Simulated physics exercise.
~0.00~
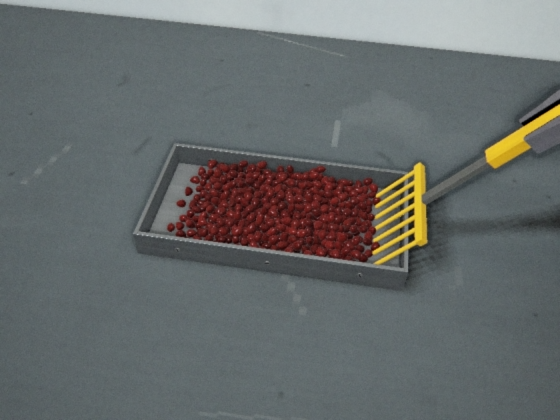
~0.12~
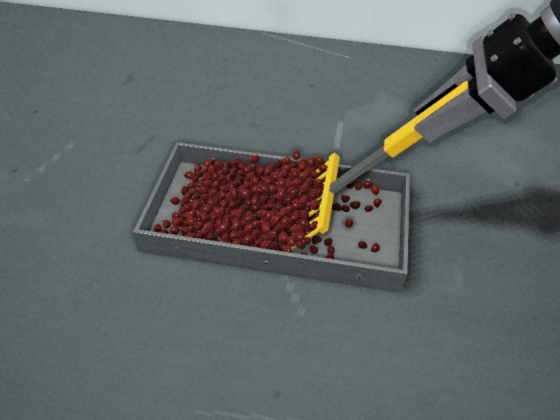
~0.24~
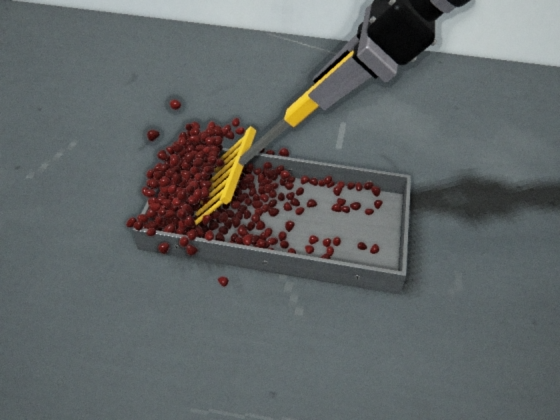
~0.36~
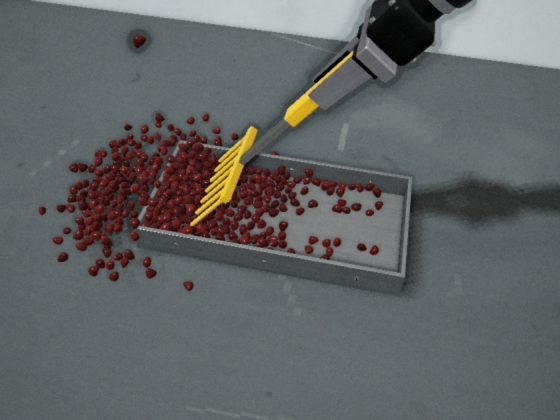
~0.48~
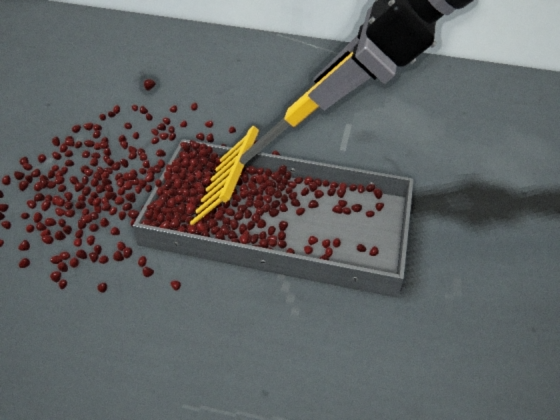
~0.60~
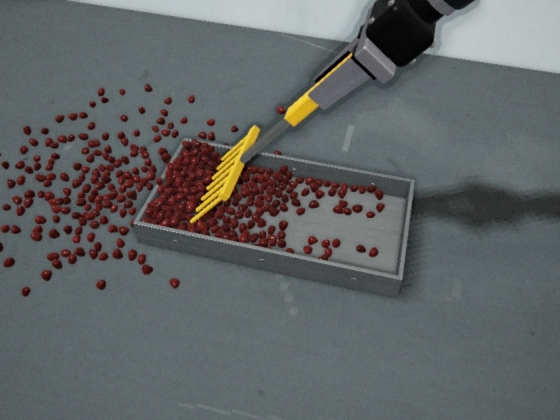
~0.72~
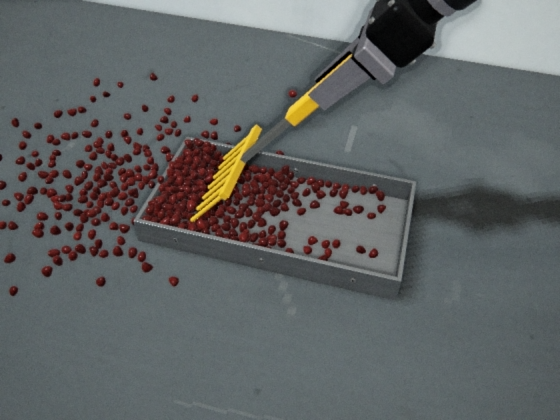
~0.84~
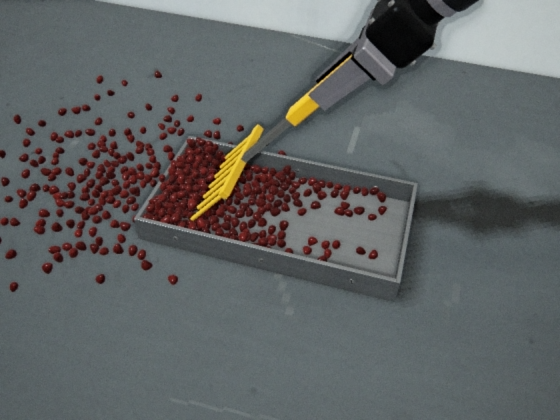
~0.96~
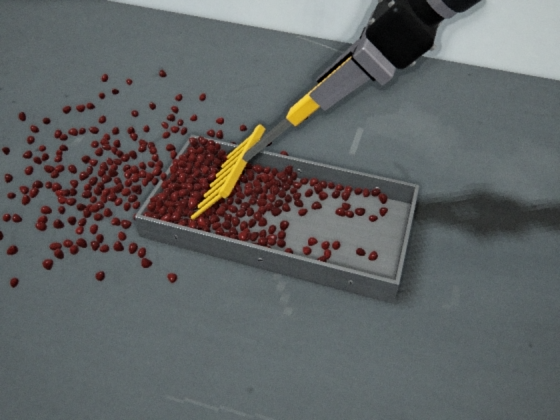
A robot arm's yellow rake sweeps red beans left, spilling many over the tray's end.
